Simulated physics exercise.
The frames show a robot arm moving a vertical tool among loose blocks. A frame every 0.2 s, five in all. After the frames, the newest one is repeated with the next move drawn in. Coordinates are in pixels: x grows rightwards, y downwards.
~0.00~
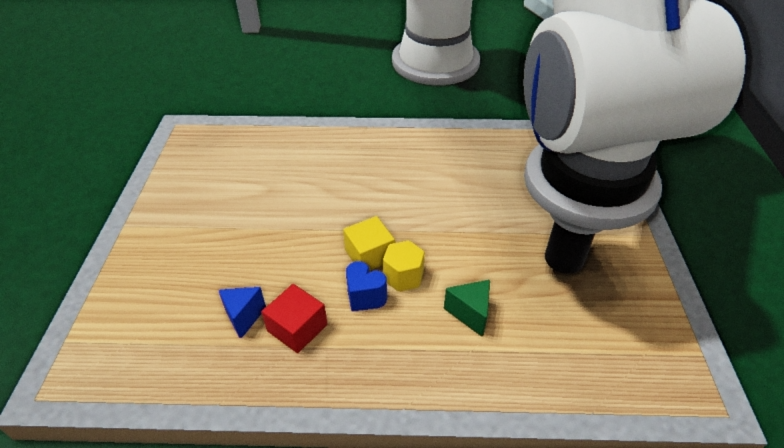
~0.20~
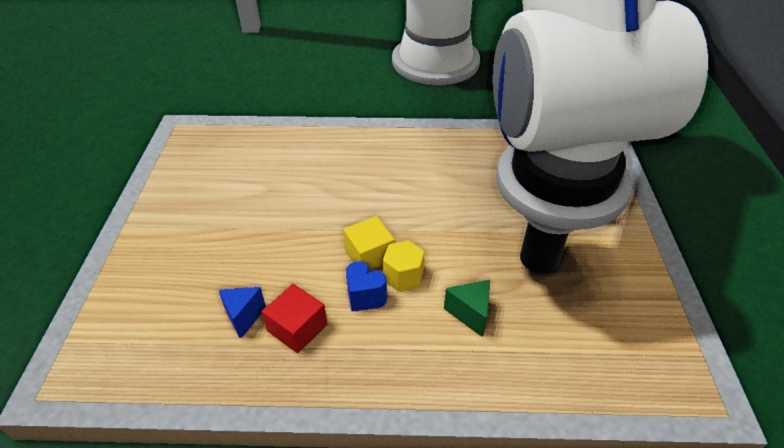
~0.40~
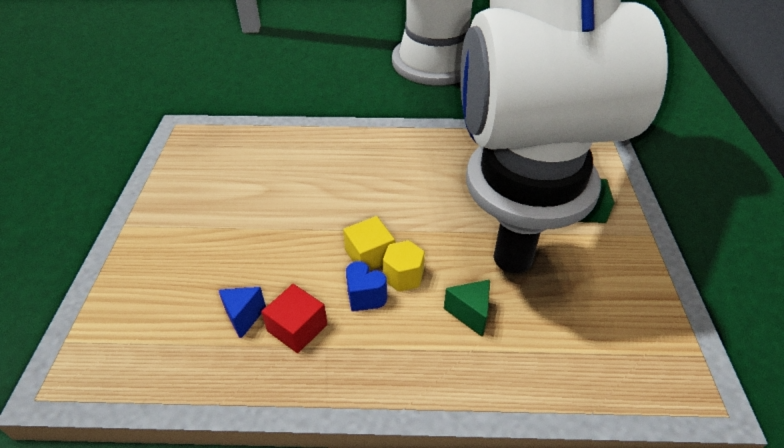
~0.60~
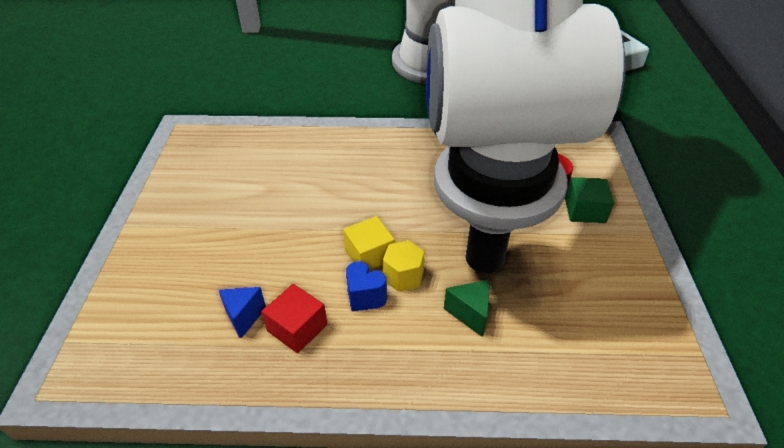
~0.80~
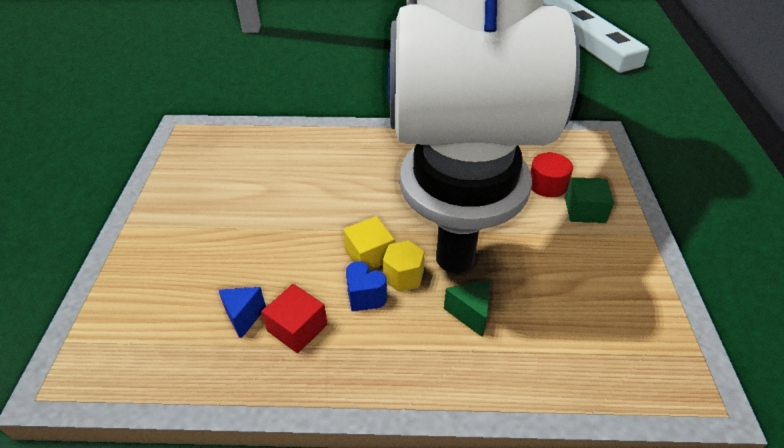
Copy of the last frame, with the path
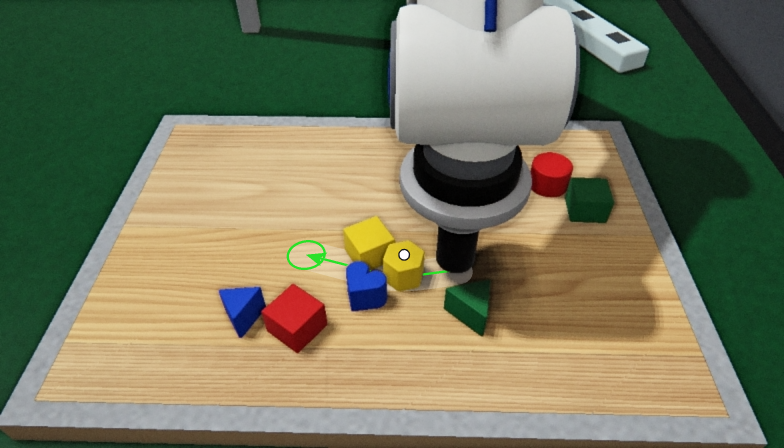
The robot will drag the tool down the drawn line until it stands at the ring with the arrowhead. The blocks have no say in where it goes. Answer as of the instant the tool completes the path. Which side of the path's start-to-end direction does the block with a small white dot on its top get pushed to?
Side: Left.
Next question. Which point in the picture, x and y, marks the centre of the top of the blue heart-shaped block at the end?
I'd place it at (330, 296), taking the centre of its top.
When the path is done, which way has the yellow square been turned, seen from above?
Clockwise, looking down.
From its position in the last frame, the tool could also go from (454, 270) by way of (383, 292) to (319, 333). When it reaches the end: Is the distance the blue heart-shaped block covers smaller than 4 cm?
No
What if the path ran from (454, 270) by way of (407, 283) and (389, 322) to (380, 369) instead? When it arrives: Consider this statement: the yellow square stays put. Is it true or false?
This is true.
The drawn path runs from (454, 270) over (403, 276) and (353, 267) to (306, 255); the dot is on the yellow six-sided block.
On the path given first. One third of the way, tool (403, 264); blue heart-shaped block (344, 287); yellow square (365, 232); yellow six-sided block (365, 264), turned 25° anticlockwise.
Two thirds of the way, tool (352, 255); red square (288, 314), turned 15° clockwise; blue heart-shaped block (330, 296), turned 50° anticlockwise; yellow square (344, 218), turned 30° clockwise; yellow six-sided block (320, 268), turned 80° anticlockwise.
At the end, tool (304, 243); red square (288, 314), turned 15° clockwise; blue heart-shaped block (330, 296), turned 55° anticlockwise; yellow square (339, 213), turned 45° clockwise; yellow six-sided block (309, 269), turned 120° anticlockwise.
